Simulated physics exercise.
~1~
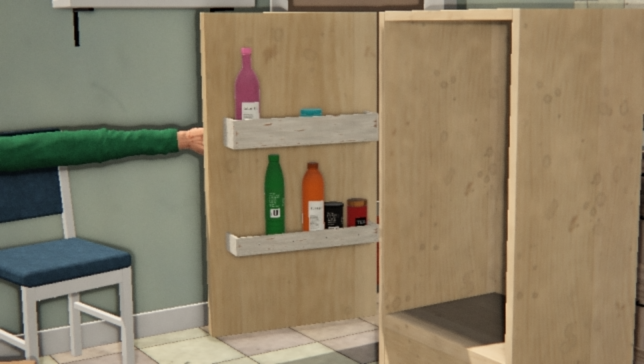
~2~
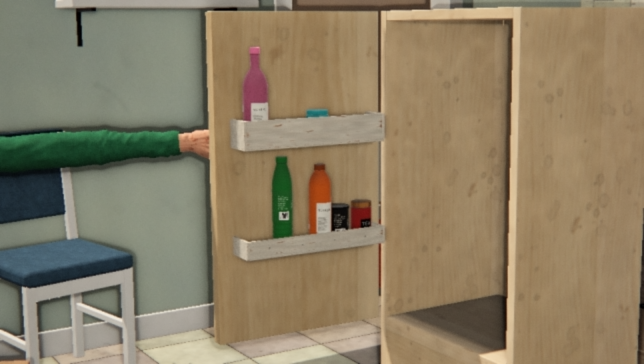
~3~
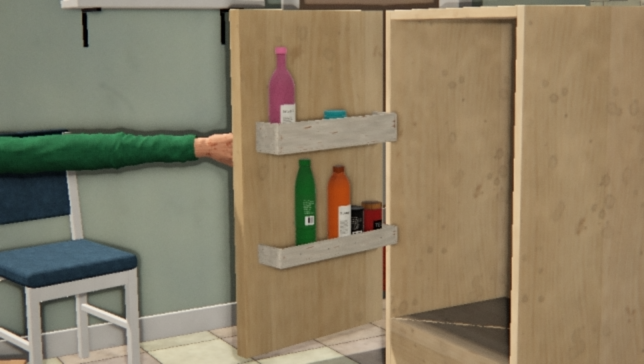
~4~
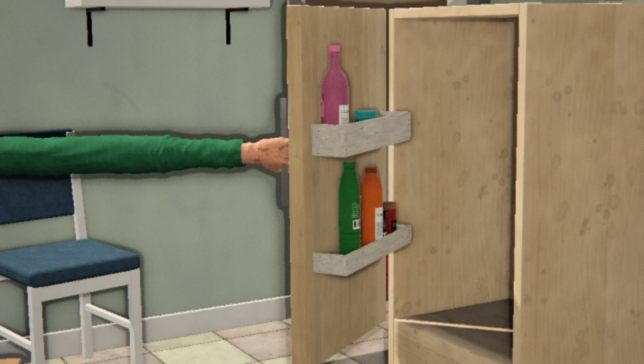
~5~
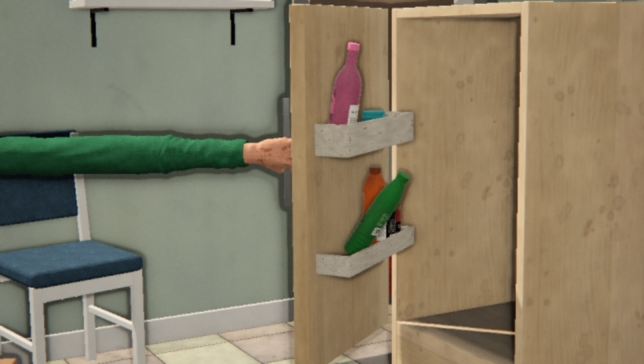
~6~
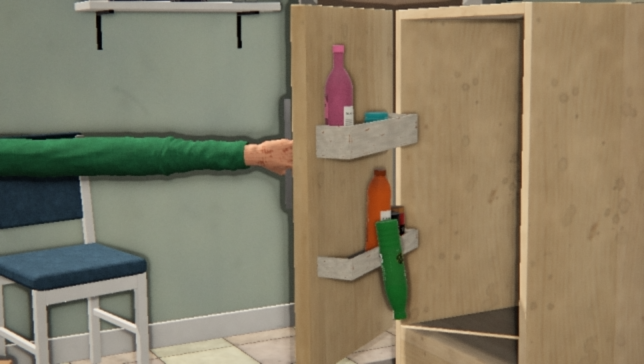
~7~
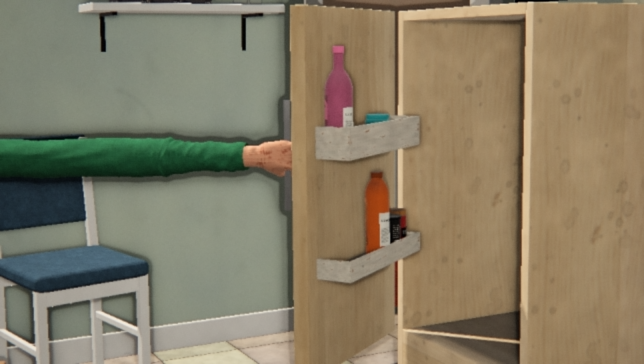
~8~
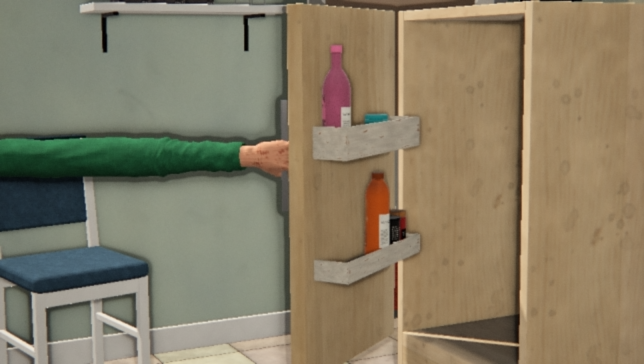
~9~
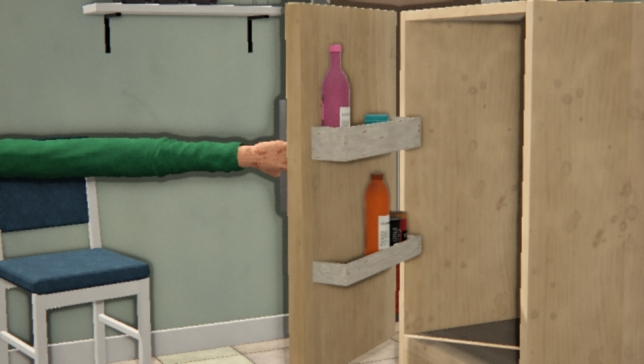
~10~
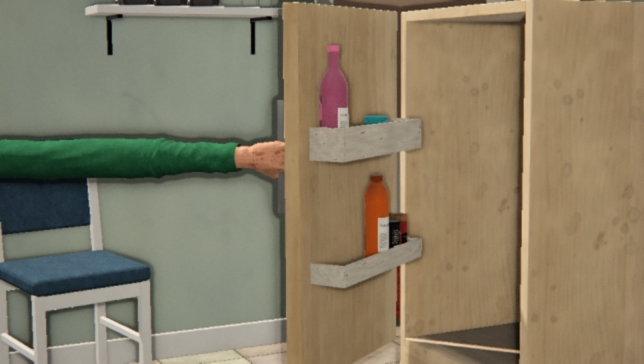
In a larder, a hand stops the swinging door and the green bottle tumbles out.
